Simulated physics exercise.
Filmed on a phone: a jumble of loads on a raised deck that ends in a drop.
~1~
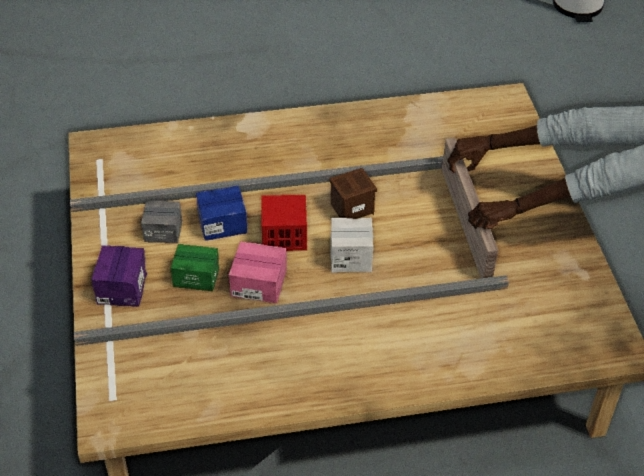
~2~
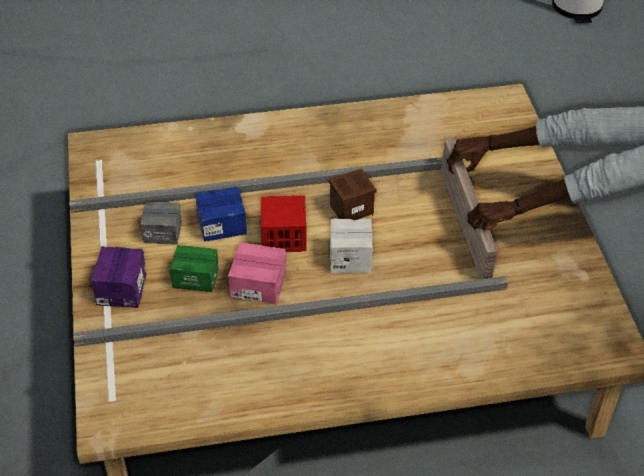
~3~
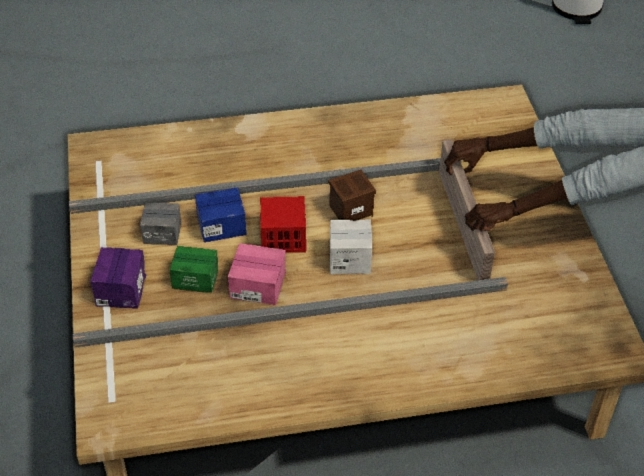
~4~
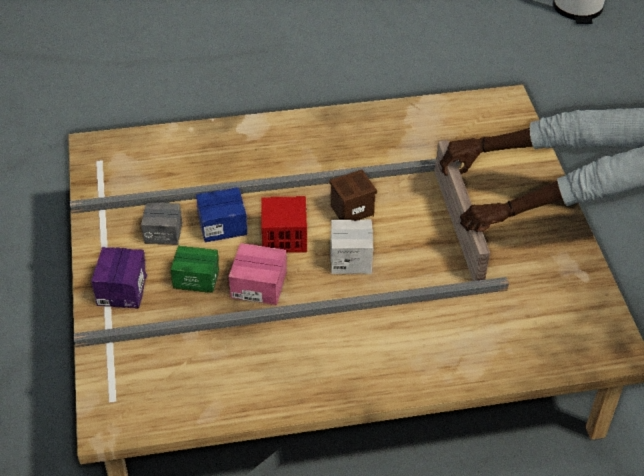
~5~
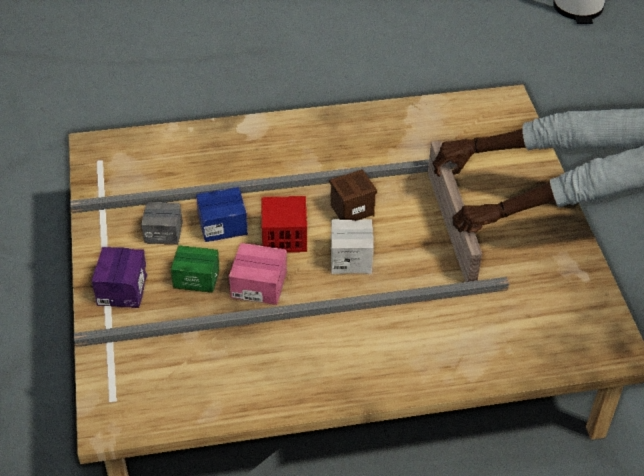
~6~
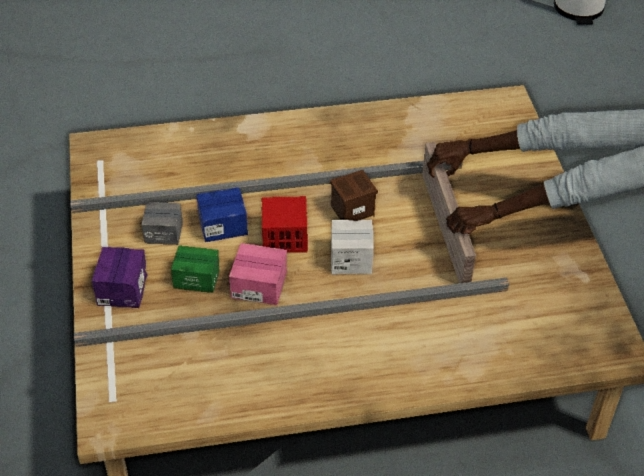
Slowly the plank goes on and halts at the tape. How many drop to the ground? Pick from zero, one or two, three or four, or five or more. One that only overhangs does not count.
Here the number that fall off is five or more.
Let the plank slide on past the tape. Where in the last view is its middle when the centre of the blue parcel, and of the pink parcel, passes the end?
For the blue parcel at (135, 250), for the pink parcel at (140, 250).
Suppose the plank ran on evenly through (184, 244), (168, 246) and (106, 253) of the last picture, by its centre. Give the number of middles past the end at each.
Place by place, 2, 3 and 6.
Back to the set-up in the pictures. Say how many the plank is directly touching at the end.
The number is 2.
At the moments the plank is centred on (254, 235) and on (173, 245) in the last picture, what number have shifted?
By then 8, and 8.
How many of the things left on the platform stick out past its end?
The number is 2.
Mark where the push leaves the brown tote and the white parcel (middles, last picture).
The brown tote stops around (83, 224); the white parcel around (84, 283).
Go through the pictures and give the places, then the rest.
The first frame shows purple parcel (120, 276); grey box (162, 222); green box (196, 268); plank (468, 208); tape (106, 268).
The second frame shows grey box (161, 223); red crate (284, 224).
The third frame shows green box (195, 269); pink parcel (257, 274).
The fourth frame shows purple parcel (120, 278); blue parcel (222, 215).
The fifth frame shows grey box (162, 223); plank (453, 211).
The sixth frame shows purple parcel (121, 278); grey box (162, 223); green box (196, 269); plank (447, 212); tape (106, 269).
A little later, none off yet; purple parcel at rest near (121, 278); grey box at rest near (162, 223); green box at rest near (196, 269).
Next, none off yet; purple parcel shifted a little near (108, 278); grey box shifted about its own width near (132, 214); green box shifted about its own width near (153, 274).
Later still, one off so far; purple parcel fallen near (49, 342); grey box tilted a little near (57, 216); green box shifted well along near (70, 277).
When it is over, the number that fall off is five or more; down, red crate, pink parcel, blue parcel, green box, grey box and purple parcel.
